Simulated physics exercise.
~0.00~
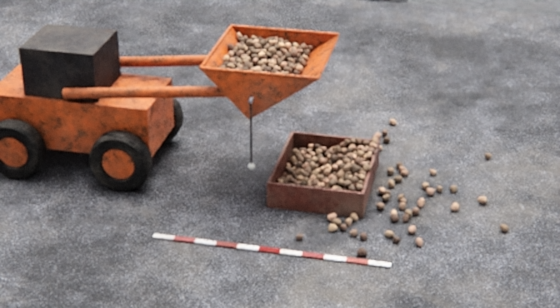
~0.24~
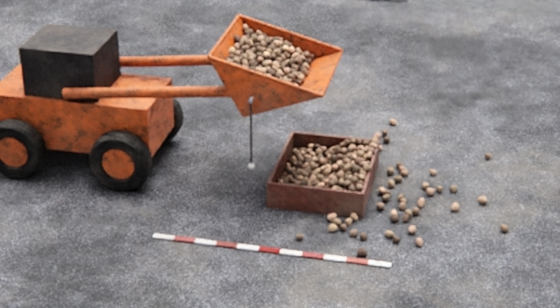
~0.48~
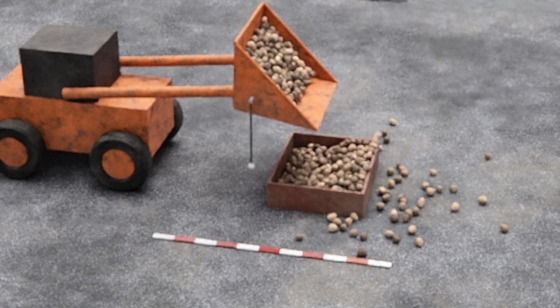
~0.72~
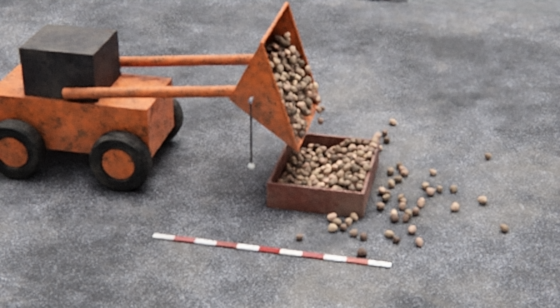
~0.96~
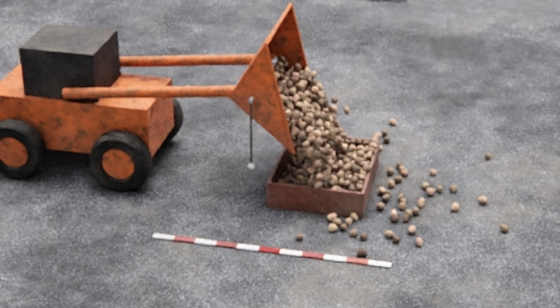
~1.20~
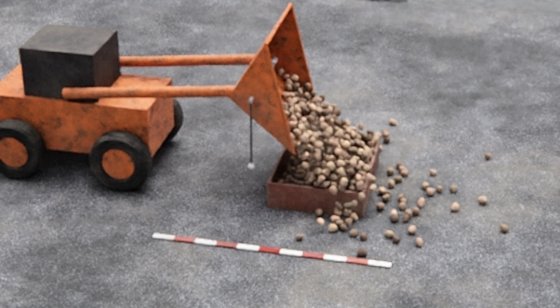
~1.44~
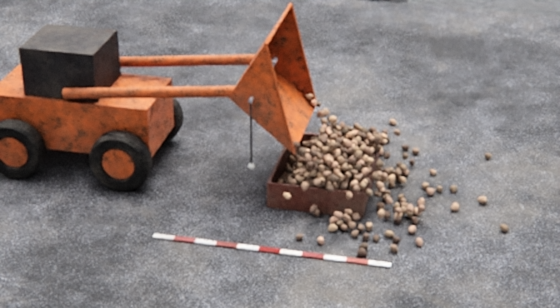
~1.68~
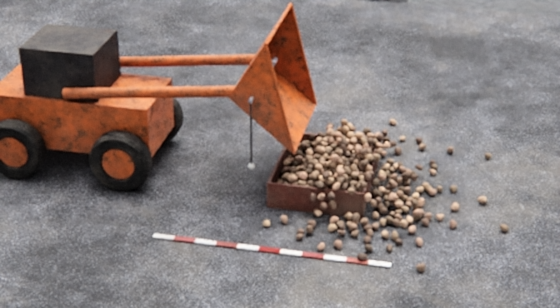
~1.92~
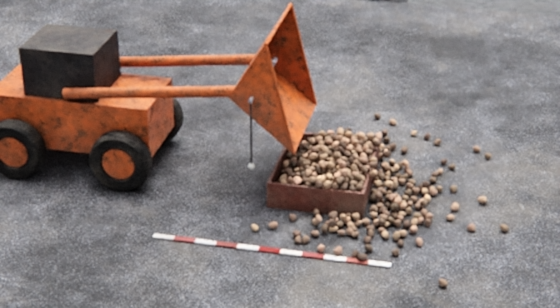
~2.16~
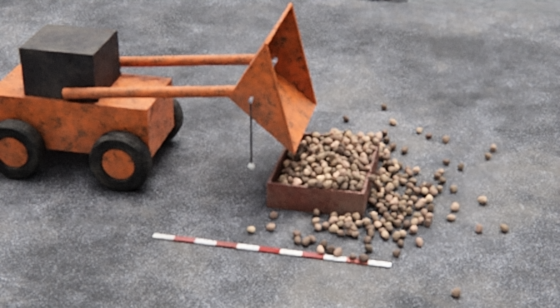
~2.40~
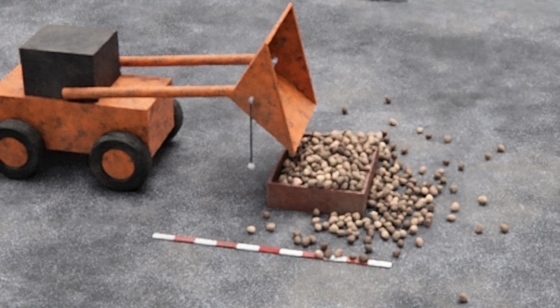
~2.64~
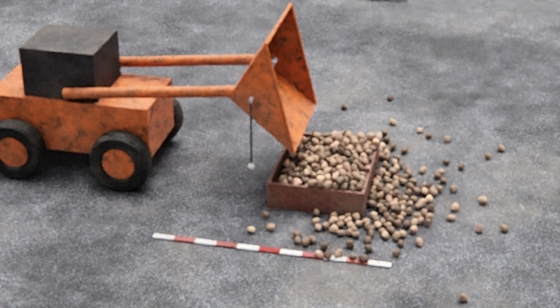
An orange toy-like loader with a black cab tipped its raised bucket of small round stones forward, pouring them into an already filled box, until the bucket was empty and the box sat heaped, with many stones spilled around its right and front sides.
